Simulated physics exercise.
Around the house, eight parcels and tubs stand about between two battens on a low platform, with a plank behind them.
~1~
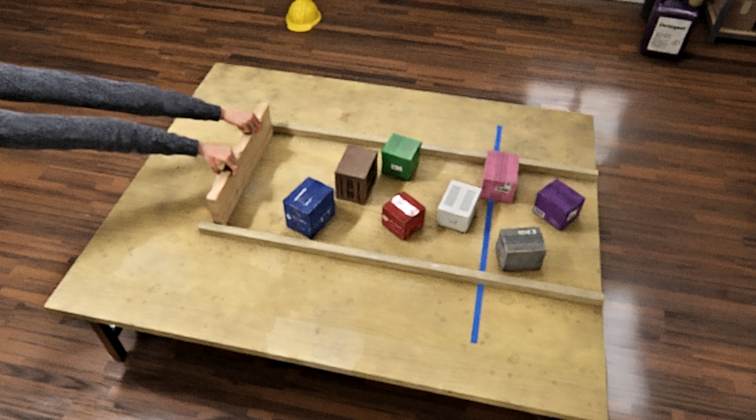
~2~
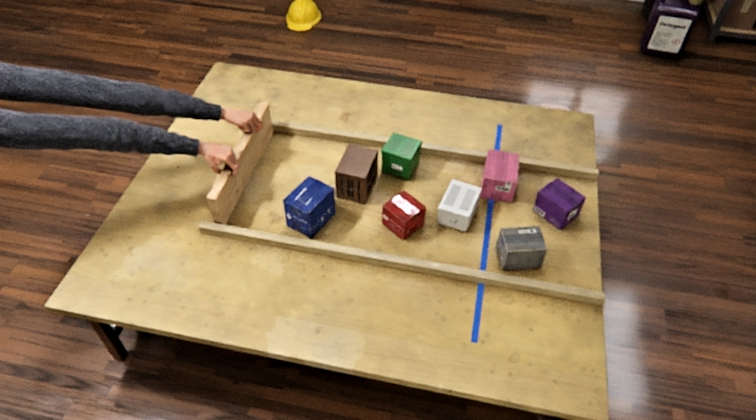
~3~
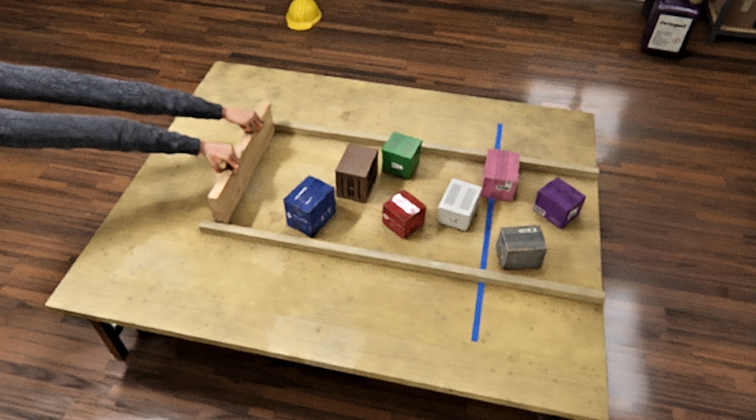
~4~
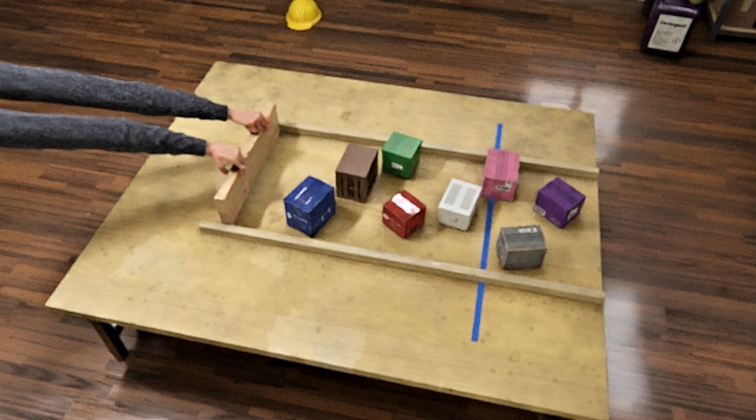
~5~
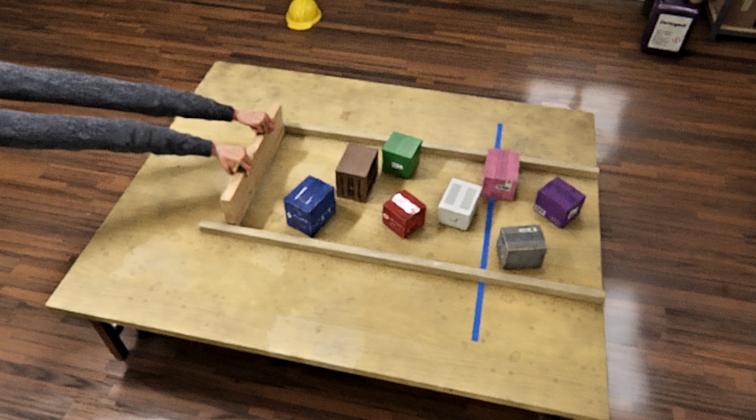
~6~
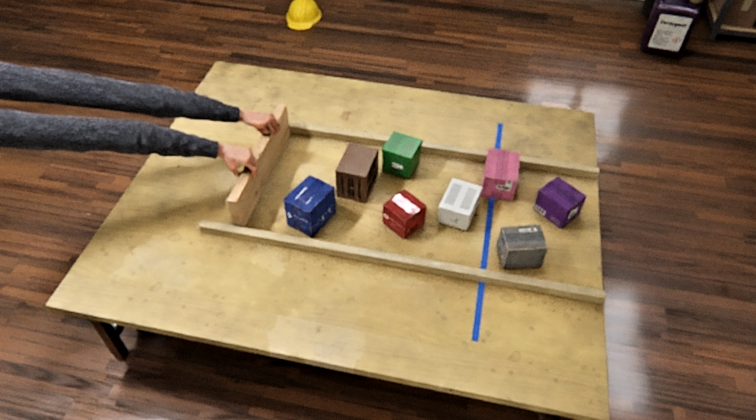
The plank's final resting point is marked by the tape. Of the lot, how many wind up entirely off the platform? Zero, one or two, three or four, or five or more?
Entirely off: Zero.
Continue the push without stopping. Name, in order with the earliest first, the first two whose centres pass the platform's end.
Order: Purple parcel, grey parcel.
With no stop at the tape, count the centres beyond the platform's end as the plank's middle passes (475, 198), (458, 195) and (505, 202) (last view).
Counts: 0, 0, 0.
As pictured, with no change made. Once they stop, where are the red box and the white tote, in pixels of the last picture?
Around (538, 243), then around (540, 215).
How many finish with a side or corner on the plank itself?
It is in contact with 3.
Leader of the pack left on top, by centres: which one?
The purple parcel finishes nearest.
Early on, none off yet; purple parcel at rest near (559, 202); grey parcel at rest near (521, 247); pink parcel at rest near (500, 175).
A while later, none off yet; purple parcel at rest near (559, 202); grey parcel travelled a little near (532, 250); pink parcel travelled a little near (505, 175).
Finally, the number that fall off is zero.
